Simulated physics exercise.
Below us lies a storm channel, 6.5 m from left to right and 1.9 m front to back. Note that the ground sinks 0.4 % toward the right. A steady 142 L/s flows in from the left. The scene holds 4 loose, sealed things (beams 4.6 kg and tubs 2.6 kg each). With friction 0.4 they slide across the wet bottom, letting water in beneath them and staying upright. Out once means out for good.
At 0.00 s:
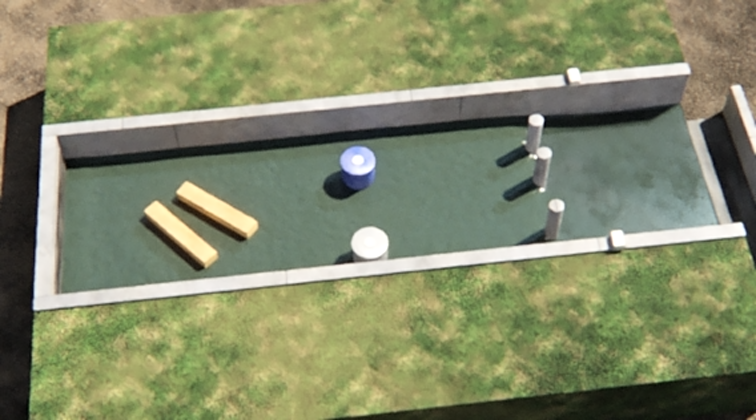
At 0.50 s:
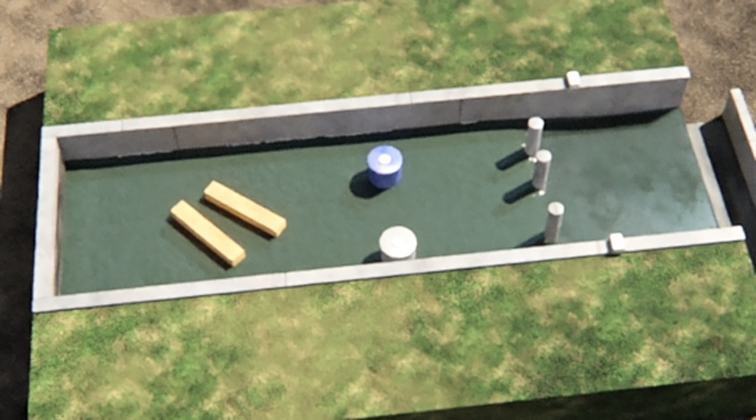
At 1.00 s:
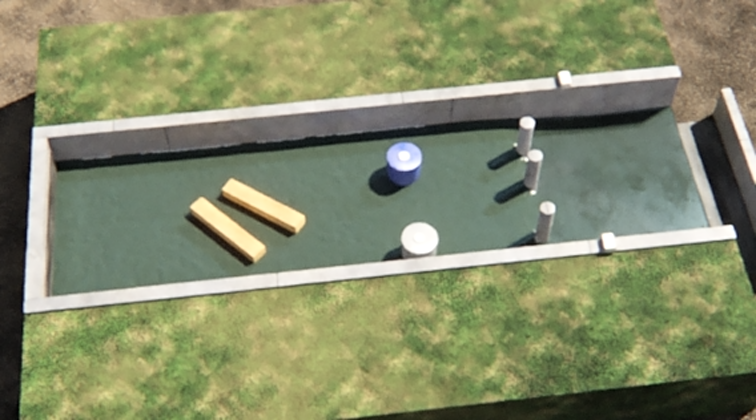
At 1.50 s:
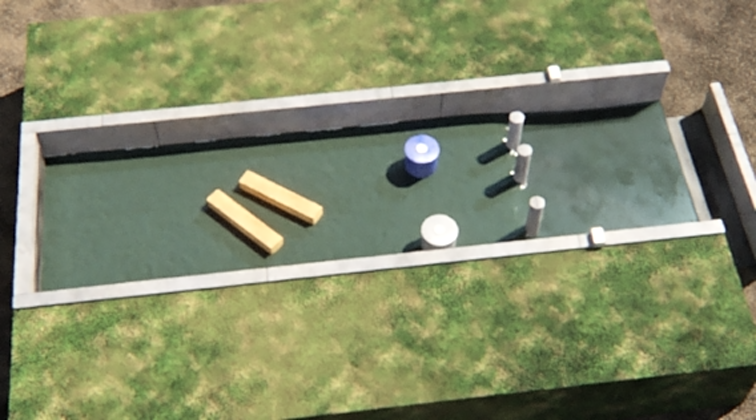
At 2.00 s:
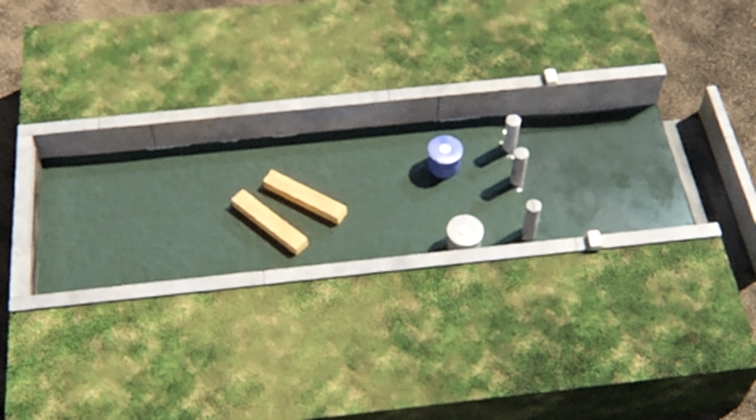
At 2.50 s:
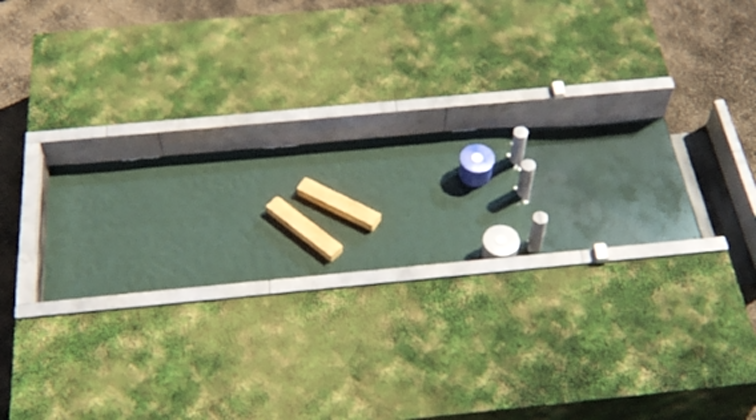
Two yellow beams, a blue tub and a white tub floated steadily rightward together along a water-filled channel between grassy banks, and the tubs drew close to three upright posts that stayed put.
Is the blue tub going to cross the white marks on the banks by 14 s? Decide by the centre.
Oh, that one doesn't get there.
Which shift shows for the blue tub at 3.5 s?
About 150 cm.
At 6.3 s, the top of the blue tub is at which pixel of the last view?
(510, 162) or so.
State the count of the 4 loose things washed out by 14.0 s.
2 by that time.
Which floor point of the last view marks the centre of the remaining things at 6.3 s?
It works out to somewhere near (517, 221) on the floor.
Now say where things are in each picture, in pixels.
The blue tub at (358, 161), afloat; 13 cm deep round most things; 0 of 4 have shifted, in the first frame.
The blue tub at (385, 160) floats, 28 cm from its start; about 1460 L in view; 4 of 4 have shifted, in the second frame.
The blue tub at (404, 157) floats, 57 cm from its start; 14 cm deep round most things; 4 of 4 have shifted, in the third frame.
The blue tub at (422, 149), afloat, 86 cm from its start; about 1460 L in view; 4 of 4 have shifted, in the fourth frame.
The blue tub at (445, 149), afloat, 113 cm from its start; about 1460 L in view; 4 of 4 have shifted, in the fifth frame.
The blue tub at (477, 158), afloat, 139 cm from its start; 14 cm deep round most things; 4 of 4 have shifted, in the sixth frame.
After 3.5 s the blue tub is near (510, 162), 1.7 m from its start, afloat; 0 of 4 are over the mark; 4 afloat.
After 6.3 s the blue tub is near (510, 162), 1.7 m from its start, afloat; 0 of 4 are over the mark; 4 afloat.
After 10.0 s the blue tub is near (510, 162), 1.7 m from its start, afloat; 2 of 4 are over the mark; 2 afloat.
After 14.0 s the blue tub is near (510, 162), 1.7 m from its start, afloat; 2 of 4 are over the mark; 2 afloat.
